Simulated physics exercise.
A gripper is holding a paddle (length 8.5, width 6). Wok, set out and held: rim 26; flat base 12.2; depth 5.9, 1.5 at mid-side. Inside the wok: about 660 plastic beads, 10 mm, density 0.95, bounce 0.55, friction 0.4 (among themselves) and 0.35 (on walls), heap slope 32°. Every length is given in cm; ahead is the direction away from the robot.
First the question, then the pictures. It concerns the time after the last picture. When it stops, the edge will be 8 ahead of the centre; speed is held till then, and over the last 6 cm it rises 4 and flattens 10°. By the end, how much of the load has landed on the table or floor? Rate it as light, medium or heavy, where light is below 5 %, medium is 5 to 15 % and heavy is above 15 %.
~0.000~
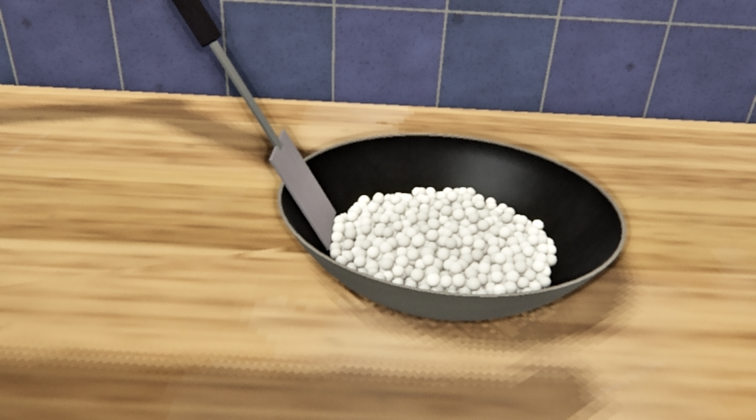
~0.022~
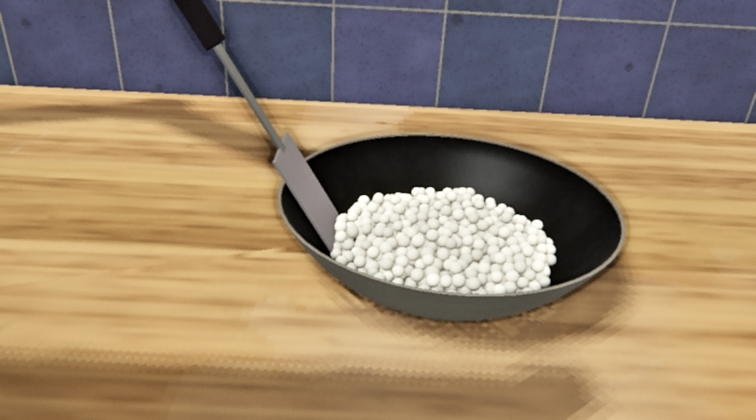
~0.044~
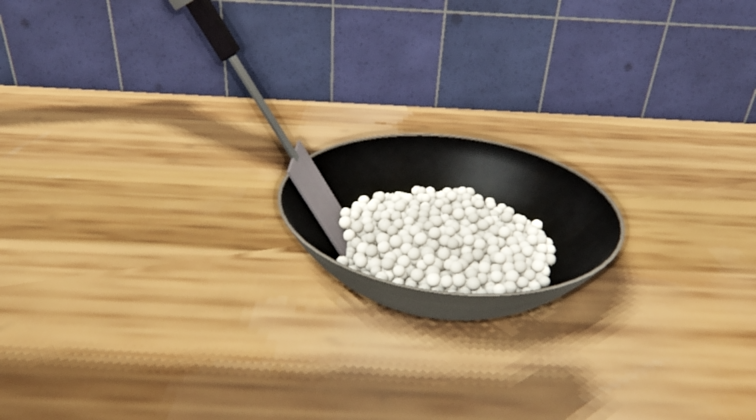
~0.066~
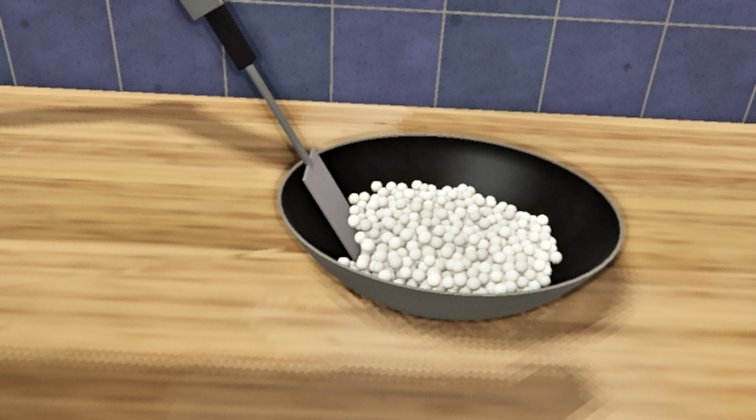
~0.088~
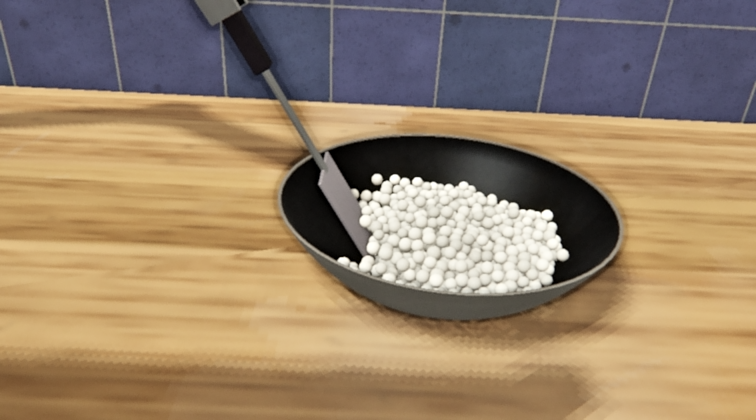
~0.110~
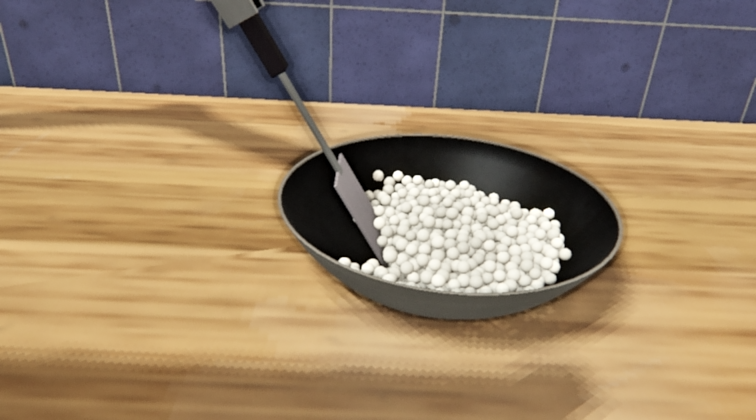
Rating: Light.
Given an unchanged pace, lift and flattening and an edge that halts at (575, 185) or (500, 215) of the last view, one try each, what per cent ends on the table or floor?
About 10 and 0 per cent.
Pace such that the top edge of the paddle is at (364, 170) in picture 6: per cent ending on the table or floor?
Share: Roughly 10 %.
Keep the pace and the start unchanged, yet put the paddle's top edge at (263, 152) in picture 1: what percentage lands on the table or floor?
About 5%.
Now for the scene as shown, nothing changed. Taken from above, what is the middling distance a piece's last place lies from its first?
The answer is about 3 cm.
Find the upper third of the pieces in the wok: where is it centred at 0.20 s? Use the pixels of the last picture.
I'd point to about (483, 228).
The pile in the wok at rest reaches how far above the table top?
Near 6.0 centimetres high.
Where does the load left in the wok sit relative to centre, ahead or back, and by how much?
Offset forward: Around 3.5 cm.
After 0.20 s, sloping 60°, highest piece 4 above the table; 658 in the wok.
After 0.29 s, sloping 56°, highest piece 6 above the table; 658 in the wok.
After 0.53 s, sloping 50°, highest piece 7 above the table; 641 in the wok, 13 on the table or floor, 4 on the blade or in flight.
After 1.58 s, sloping 50°, highest piece 6 above the table; 641 in the wok, 17 on the table or floor.
In the end, 641 in the wok, 17 on the table or floor. That is 3 % on the table or floor.
